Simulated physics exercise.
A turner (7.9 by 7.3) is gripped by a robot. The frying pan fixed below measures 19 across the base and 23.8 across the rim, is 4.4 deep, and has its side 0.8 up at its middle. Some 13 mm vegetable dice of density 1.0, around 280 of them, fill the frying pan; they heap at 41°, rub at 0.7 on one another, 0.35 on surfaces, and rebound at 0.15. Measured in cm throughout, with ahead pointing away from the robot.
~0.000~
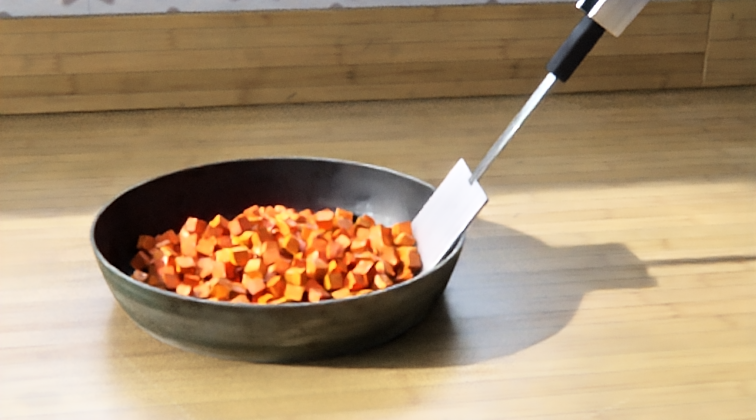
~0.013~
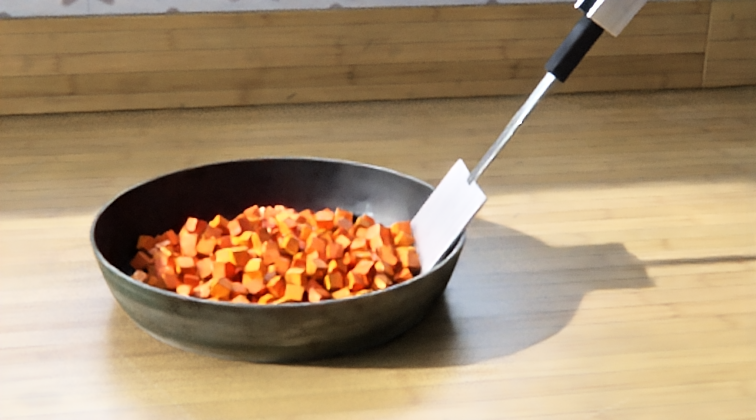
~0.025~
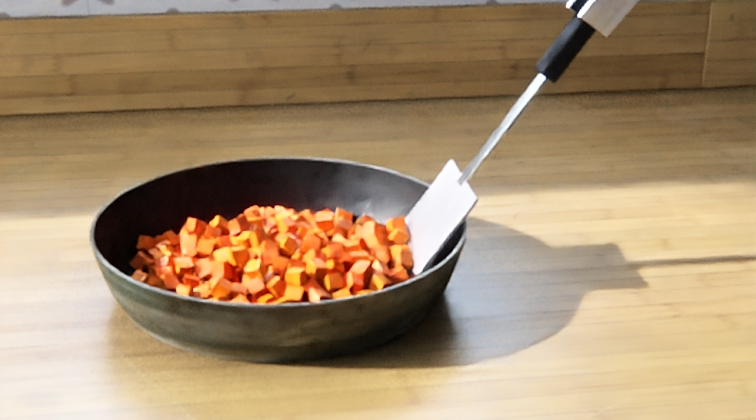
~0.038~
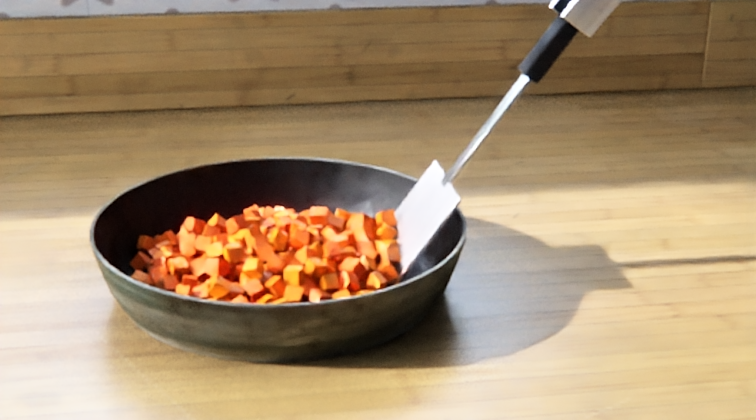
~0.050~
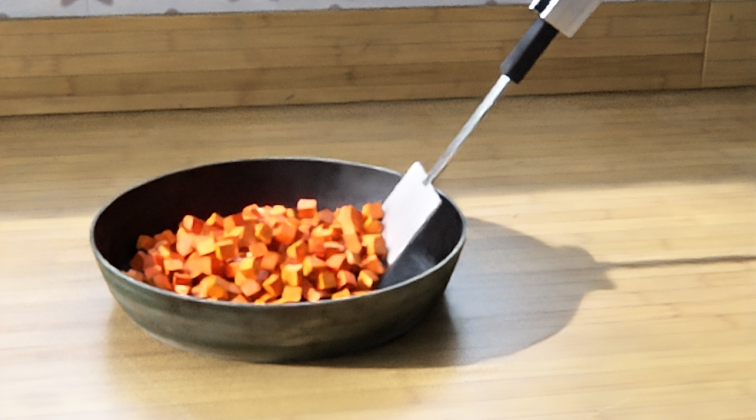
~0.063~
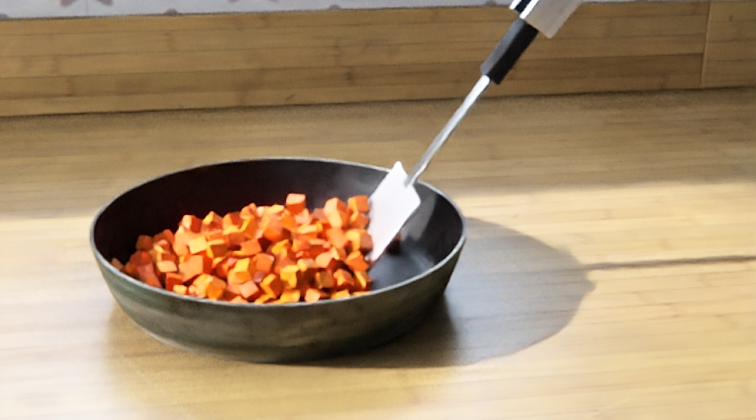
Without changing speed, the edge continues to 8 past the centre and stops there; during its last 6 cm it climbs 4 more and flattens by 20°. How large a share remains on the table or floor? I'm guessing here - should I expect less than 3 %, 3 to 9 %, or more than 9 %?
You should expect more than 9 %.
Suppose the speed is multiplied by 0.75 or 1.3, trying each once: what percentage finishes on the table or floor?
Roughly 10 % and roughly 25 %.
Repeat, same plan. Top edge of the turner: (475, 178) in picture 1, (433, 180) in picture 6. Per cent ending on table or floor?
Around 10 per cent finishes there.
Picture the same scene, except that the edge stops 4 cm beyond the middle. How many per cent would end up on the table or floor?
Then roughly 10 percent would finish on the table or floor.
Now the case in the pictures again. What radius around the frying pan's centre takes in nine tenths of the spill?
That's near 35 cm.
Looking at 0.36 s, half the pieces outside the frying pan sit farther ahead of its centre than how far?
Roughly 18 cm.
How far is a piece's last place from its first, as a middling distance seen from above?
Somewhere around 4 centimetres, I'd say.
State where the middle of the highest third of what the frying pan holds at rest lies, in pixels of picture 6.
Around (156, 265).
After 0.10 s, sloping 54°, highest piece 6 above the table; 276 in the frying pan.
After 0.14 s, sloping 47°, highest piece 8 above the table; 276 in the frying pan.
After 0.36 s, sloping 34°, highest piece 15 above the table; 208 in the frying pan, 43 on the table or floor, 25 on the blade or in flight.
After 1.41 s, sloping 34°, highest piece 5 above the table; 206 in the frying pan, 70 on the table or floor.
In the end, 206 in the frying pan, 70 on the table or floor. That is 25 % on the table or floor.
